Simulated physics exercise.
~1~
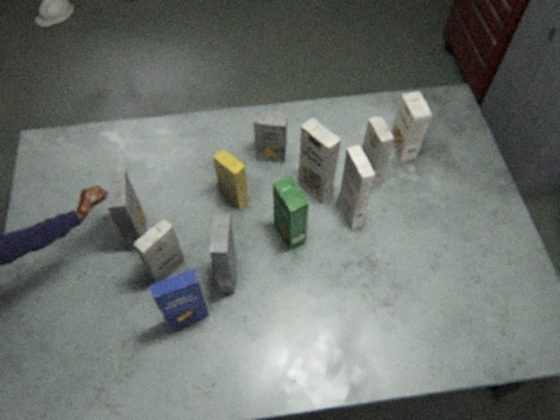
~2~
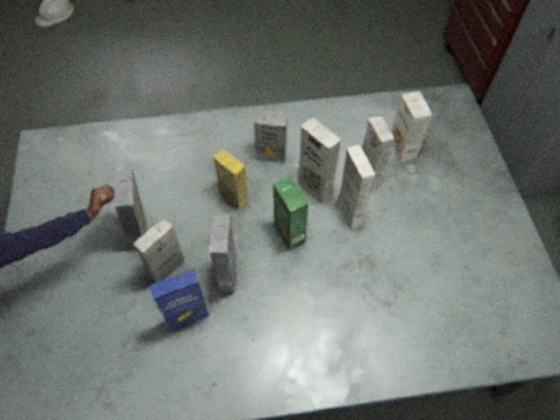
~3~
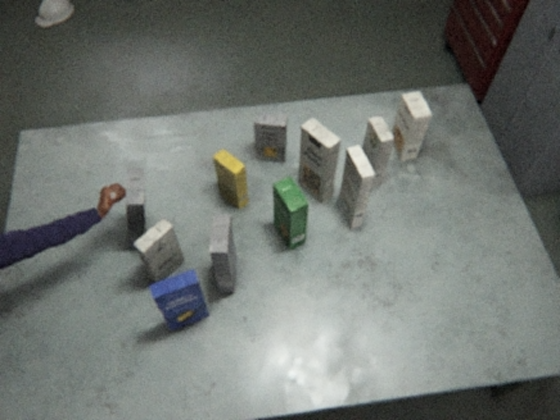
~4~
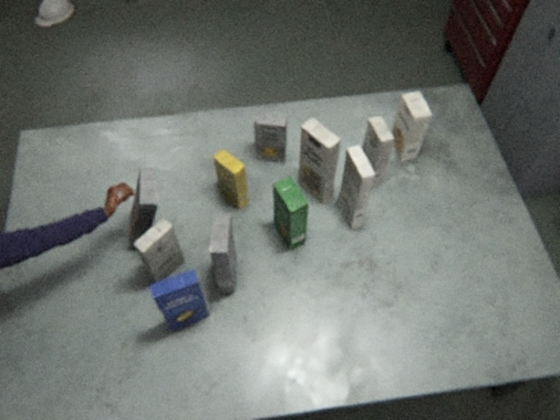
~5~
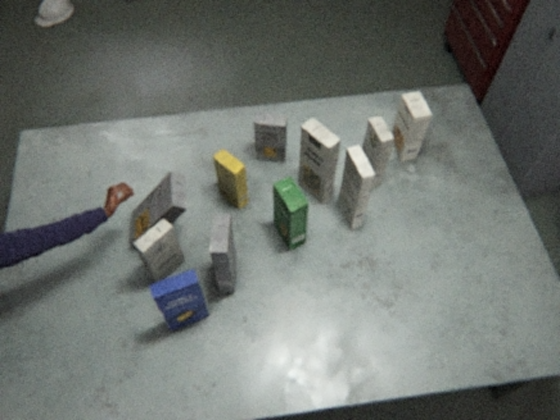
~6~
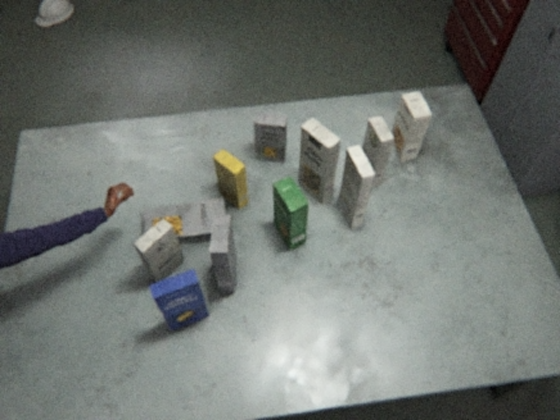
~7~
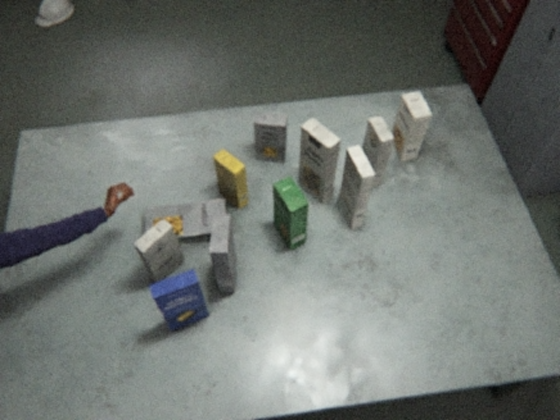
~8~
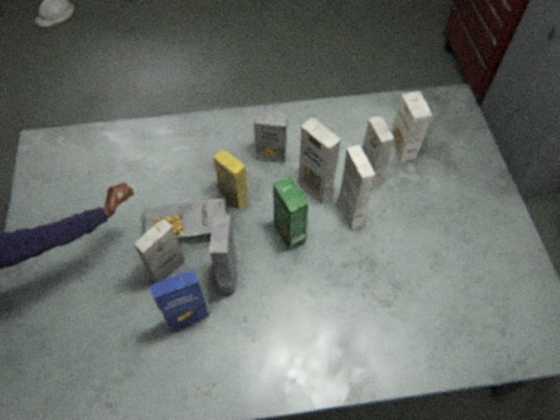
On a grey tabletop, a hand tips one grey box rightward onto its side, while yellow, blue, green and other boxes stay standing.
